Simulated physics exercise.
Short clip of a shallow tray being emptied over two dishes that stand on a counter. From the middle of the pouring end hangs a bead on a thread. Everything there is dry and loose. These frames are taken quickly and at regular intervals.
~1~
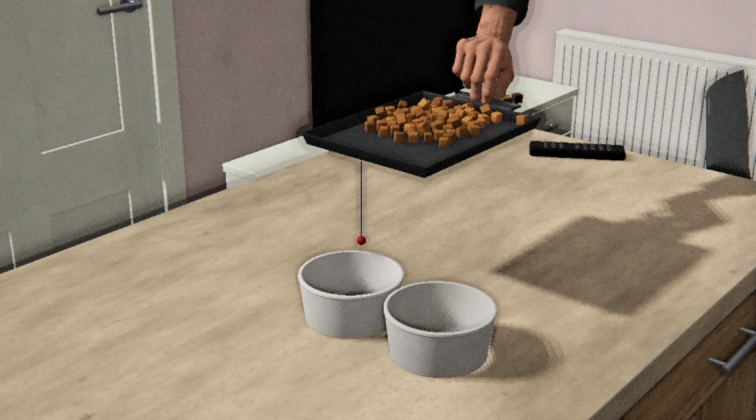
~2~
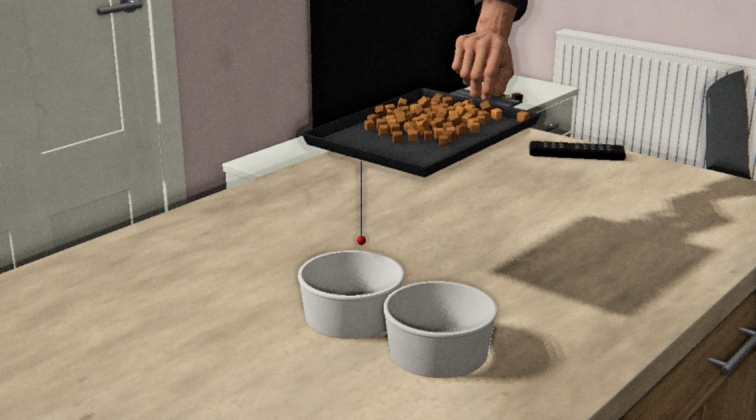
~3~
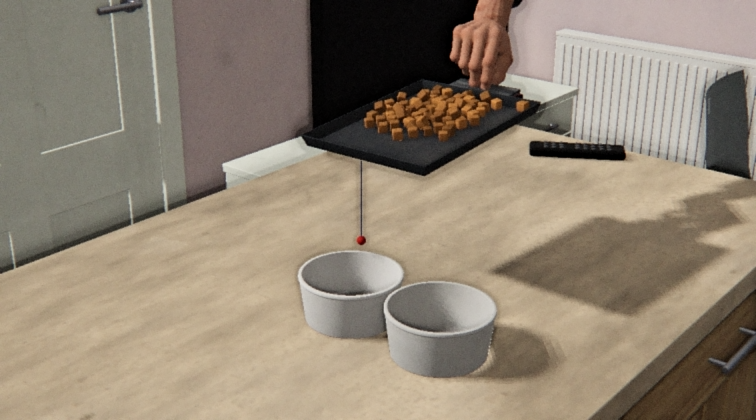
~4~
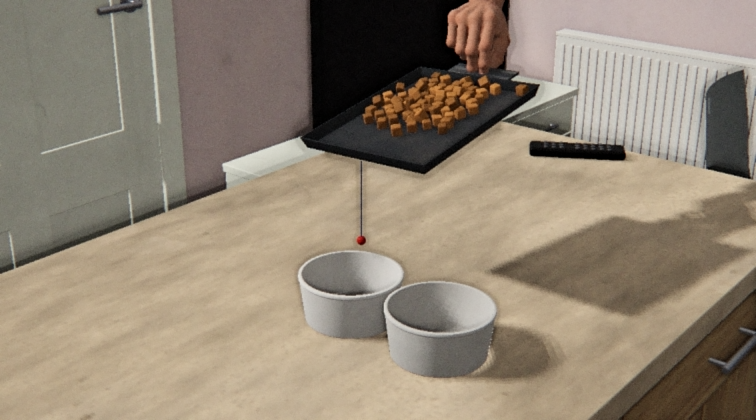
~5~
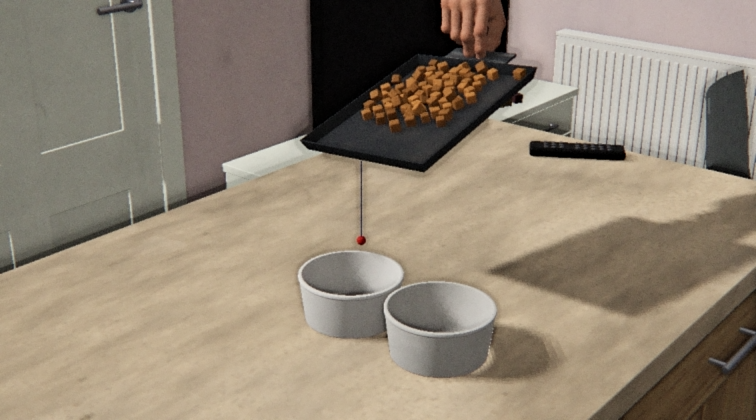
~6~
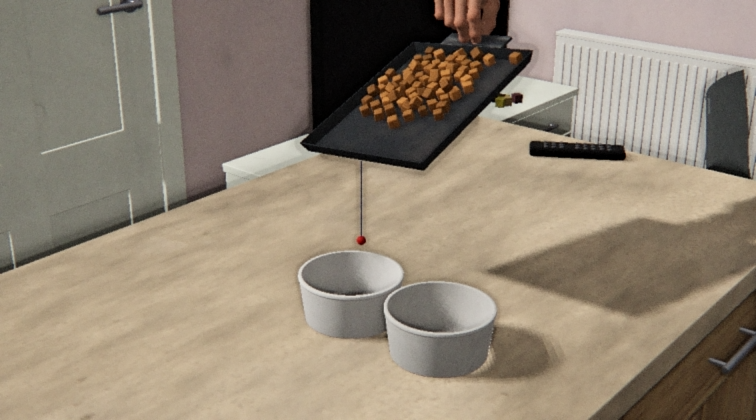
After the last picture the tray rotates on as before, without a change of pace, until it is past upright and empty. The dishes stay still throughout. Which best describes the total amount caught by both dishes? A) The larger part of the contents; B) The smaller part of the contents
B.
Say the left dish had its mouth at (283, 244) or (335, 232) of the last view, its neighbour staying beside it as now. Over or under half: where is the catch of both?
The bulk of it, then Short of half.
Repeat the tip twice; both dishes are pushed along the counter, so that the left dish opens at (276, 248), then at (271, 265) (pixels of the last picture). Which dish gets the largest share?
The first time it is the dish to the left, and the second time it is the dish to the left.
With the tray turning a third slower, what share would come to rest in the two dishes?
About 20 per cent.
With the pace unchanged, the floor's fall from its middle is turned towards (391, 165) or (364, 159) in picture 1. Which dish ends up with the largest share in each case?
Record: Try 1, the dish at the left; try 2, the dish at the left.
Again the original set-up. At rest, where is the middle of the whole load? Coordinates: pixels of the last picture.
(295, 290).
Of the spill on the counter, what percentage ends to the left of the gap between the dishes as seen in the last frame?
About 100 percent.
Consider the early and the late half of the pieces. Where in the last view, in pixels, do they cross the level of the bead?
At (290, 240) for the first part, then at (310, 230) for the others.
Soon after the last picture, tray tipped steeply; most on the tray; a small part in the air.
A little later, tray tipped past a quarter turn; a small part on the tray; about a quarter in the left dish; about two thirds outside both; about a quarter in the air.
Later still, tray tipped past a quarter turn; about a quarter in the left dish; most outside both.
At rest, tray tipped past a quarter turn; none in the right dish; about a quarter in the left dish; most outside both.
